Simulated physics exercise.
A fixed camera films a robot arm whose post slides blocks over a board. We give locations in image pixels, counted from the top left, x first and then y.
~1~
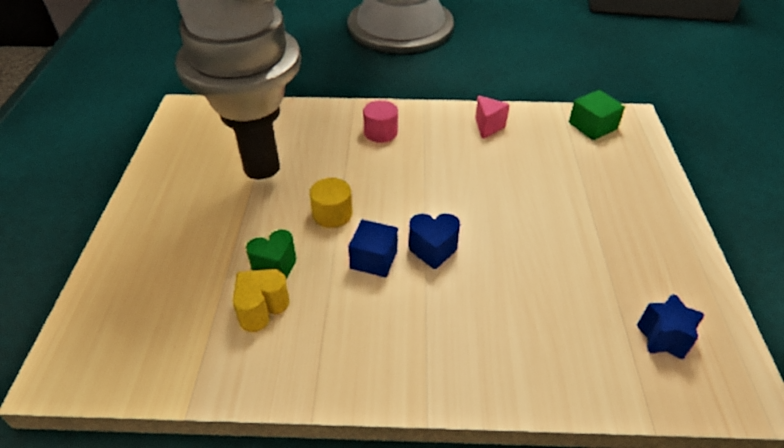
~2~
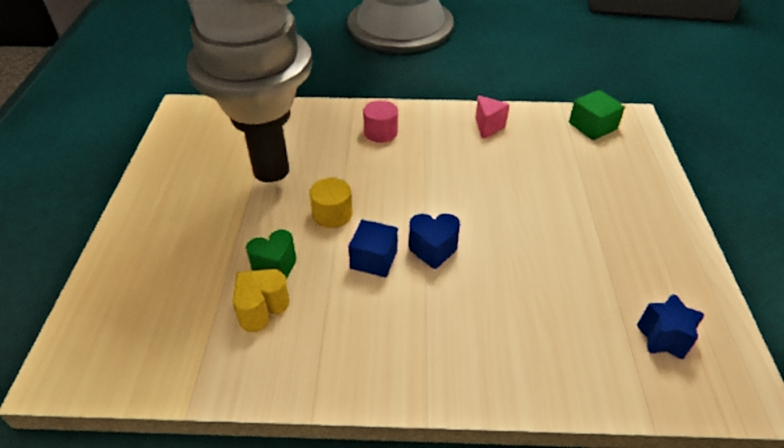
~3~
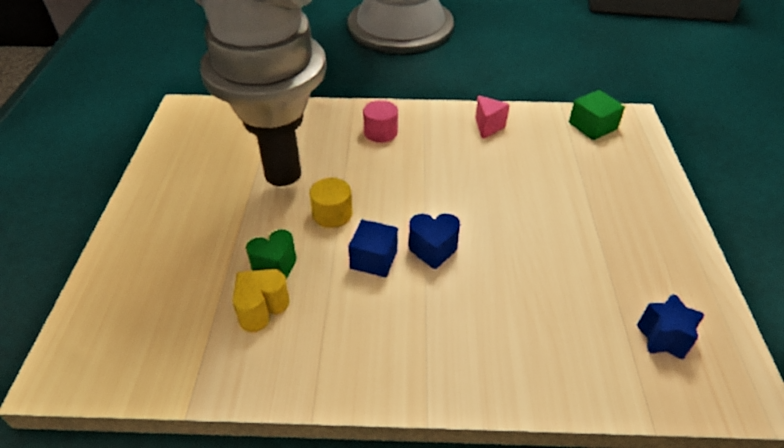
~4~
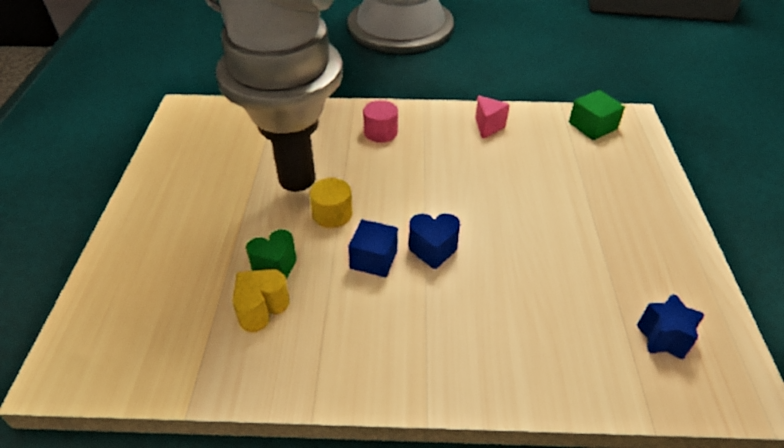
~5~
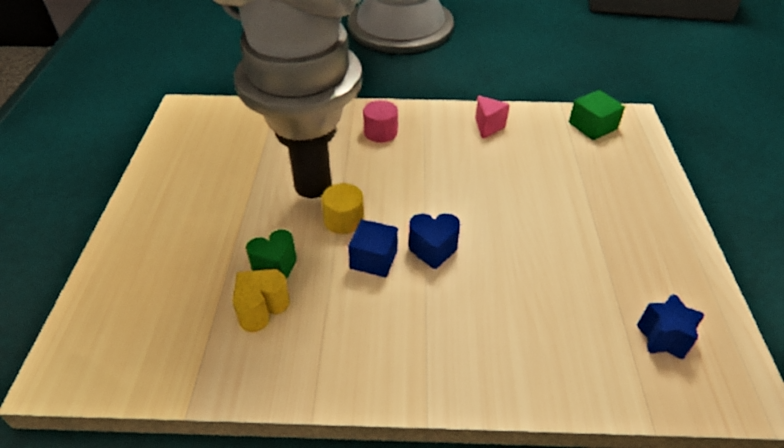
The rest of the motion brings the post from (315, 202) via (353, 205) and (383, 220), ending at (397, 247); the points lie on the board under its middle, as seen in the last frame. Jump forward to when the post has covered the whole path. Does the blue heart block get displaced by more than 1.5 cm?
No - that is not the case.
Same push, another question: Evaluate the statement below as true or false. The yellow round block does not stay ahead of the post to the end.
This is false.
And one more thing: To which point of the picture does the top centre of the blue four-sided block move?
Pixel (368, 285).
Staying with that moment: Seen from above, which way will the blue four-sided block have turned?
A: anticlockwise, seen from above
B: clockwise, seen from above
That would be B.
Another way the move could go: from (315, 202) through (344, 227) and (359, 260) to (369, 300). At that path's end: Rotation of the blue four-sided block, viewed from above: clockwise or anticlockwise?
Clockwise, from overhead.
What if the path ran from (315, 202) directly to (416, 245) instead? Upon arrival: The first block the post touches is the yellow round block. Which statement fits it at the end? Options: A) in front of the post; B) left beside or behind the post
A - in front of the post.
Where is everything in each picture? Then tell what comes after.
The first frame shows lower end of the post (262, 168), tops of blocks, green heart block (271, 244), yellow round block (330, 190), blue four-sided block (373, 236), blue heart block (435, 226).
The second frame shows post (271, 171), blocks as before.
The third frame shows post (283, 175), blocks as before.
The fourth frame shows post (297, 180), blocks as before.
The fifth frame shows post (313, 186), green heart block (271, 244), yellow round block (342, 196), blue four-sided block (373, 236), blue heart block (435, 226).
On the path given first. One third of the way, post (352, 189); yellow round block (369, 207); blue four-sided block (375, 240).
Two thirds of the way, post (383, 204); yellow round block (385, 227); blue four-sided block (373, 259).
At the end, post (398, 231); green heart block not moved; yellow round block (395, 257); blue four-sided block (368, 285), turned 20° clockwise; blue heart block (444, 232), turned 20° anticlockwise.
